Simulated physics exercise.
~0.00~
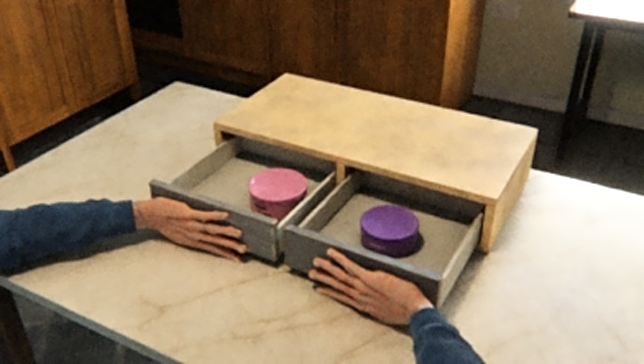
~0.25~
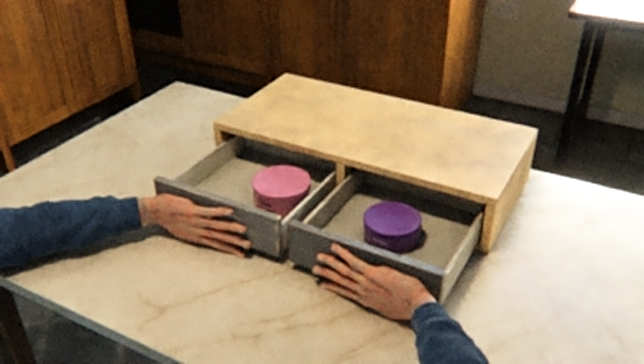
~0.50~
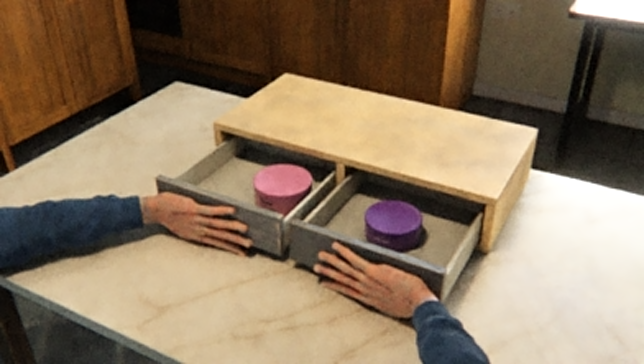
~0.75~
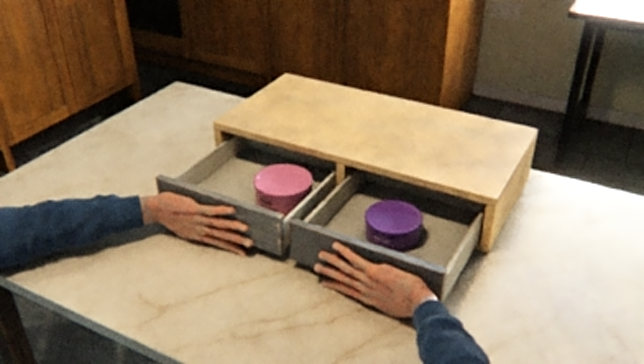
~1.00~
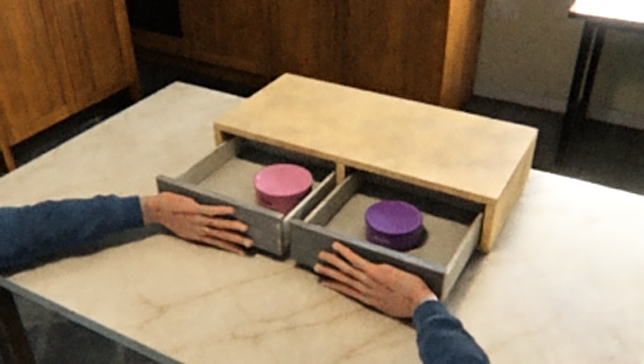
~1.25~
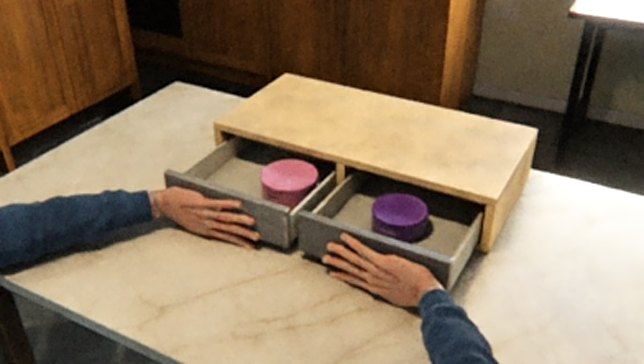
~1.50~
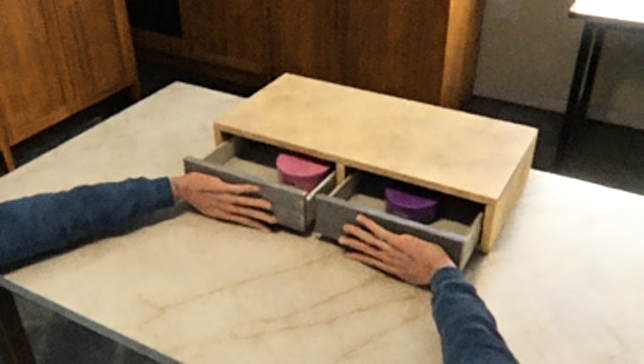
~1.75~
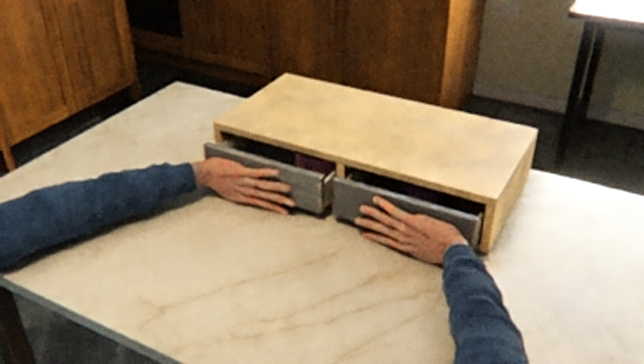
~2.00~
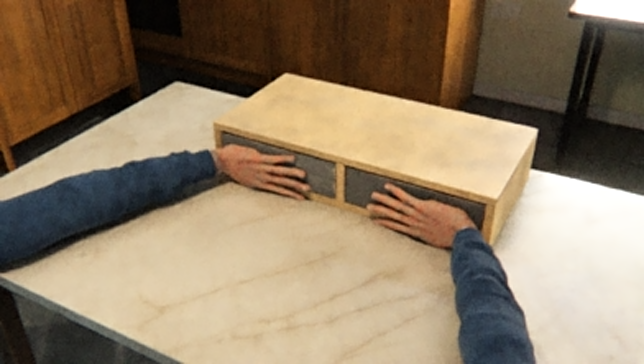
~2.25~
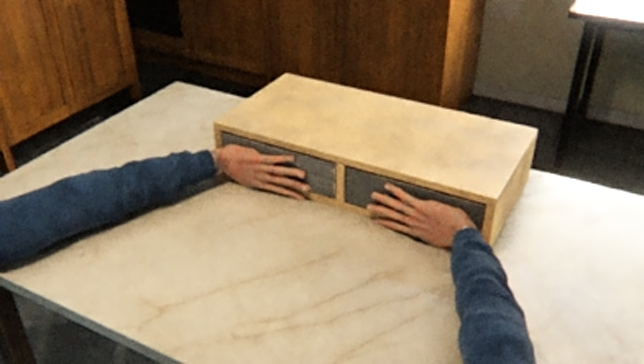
Two grey drawers holding a pink tub and a purple tub being pushed by two hands until both shut flush.
